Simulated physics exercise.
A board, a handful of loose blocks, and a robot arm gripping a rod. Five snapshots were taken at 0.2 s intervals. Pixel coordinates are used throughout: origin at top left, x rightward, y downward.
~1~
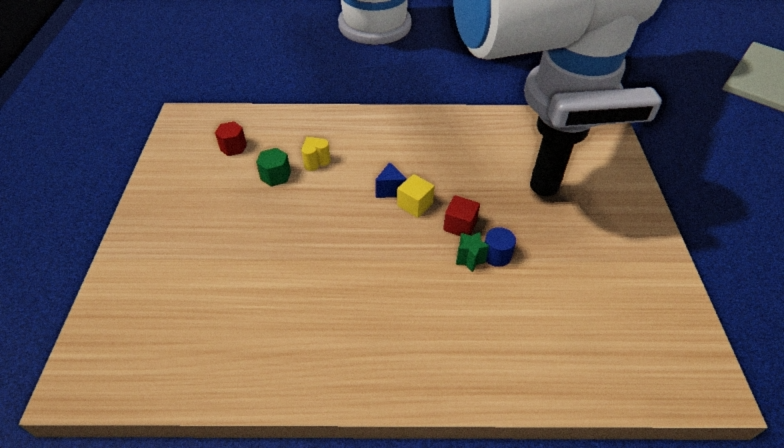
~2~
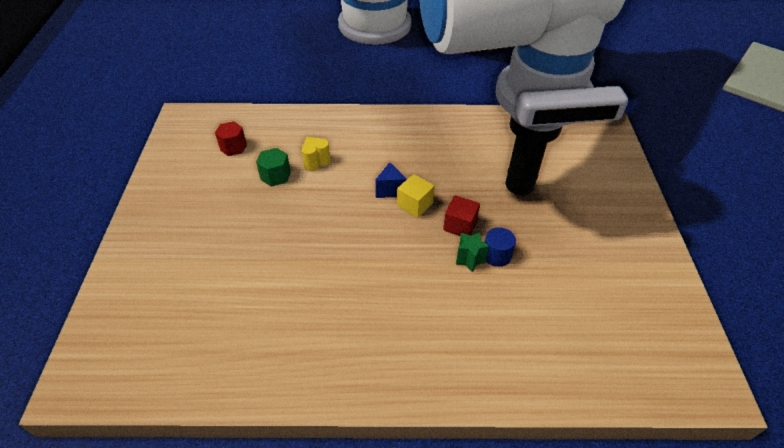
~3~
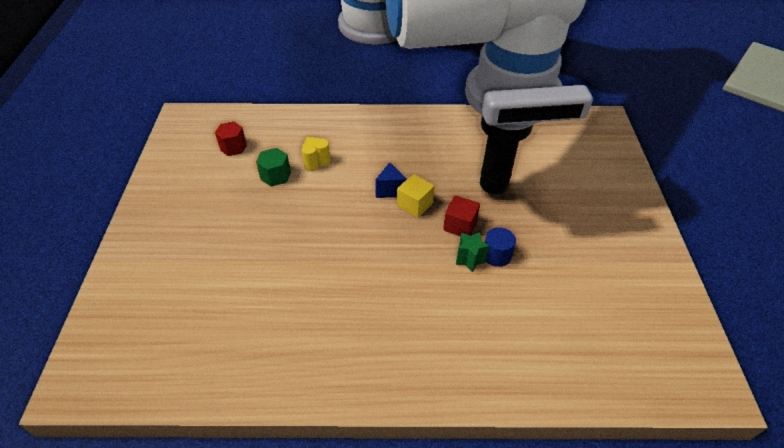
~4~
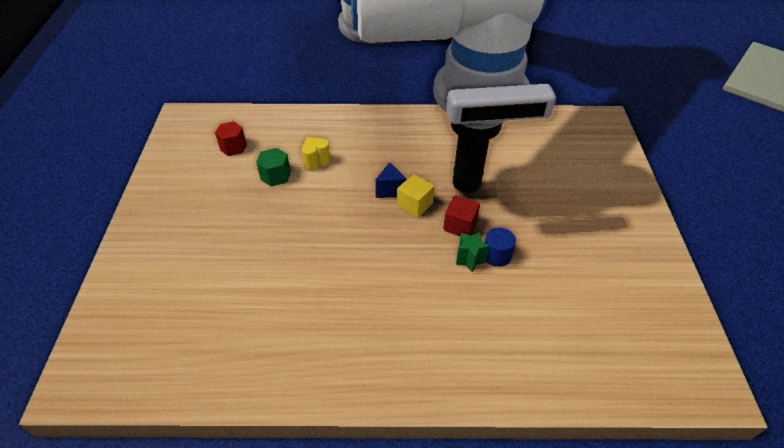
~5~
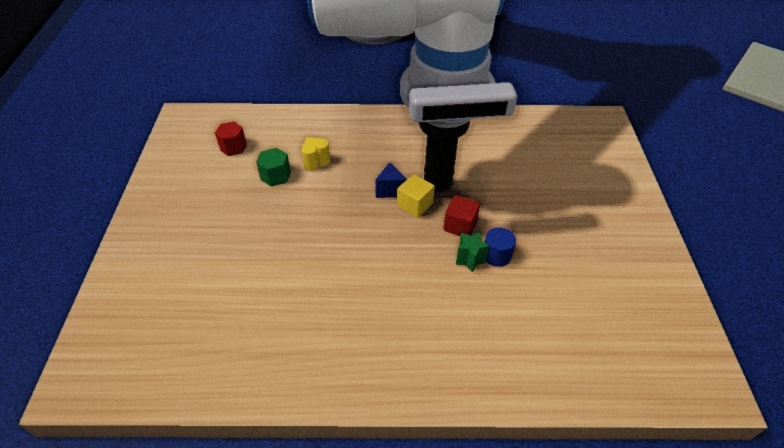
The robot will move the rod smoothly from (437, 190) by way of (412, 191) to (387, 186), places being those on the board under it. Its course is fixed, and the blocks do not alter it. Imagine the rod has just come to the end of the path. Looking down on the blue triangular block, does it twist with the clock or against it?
From the top, the block rotates clockwise.
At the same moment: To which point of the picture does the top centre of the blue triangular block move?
At roughly (363, 168).
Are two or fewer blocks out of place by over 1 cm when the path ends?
Final answer: Yes.
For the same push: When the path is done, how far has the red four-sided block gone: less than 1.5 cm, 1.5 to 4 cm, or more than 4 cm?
Distance: Less than 1.5 cm.
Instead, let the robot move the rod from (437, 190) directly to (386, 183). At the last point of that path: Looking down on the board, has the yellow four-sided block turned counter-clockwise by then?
Answer: Yes.
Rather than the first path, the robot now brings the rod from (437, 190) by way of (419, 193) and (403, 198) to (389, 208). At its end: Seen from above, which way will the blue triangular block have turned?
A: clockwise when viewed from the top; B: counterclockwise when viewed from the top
The correct letter is A.
On the path given first. Halfway along, rod (411, 184); blue triangular block (385, 173), turned 20° clockwise; yellow four-sided block (405, 193).
At the end, rod (387, 179); blue triangular block (363, 168), turned 25° clockwise; yellow four-sided block (404, 194), turned 15° anticlockwise; red four-sided block in place.
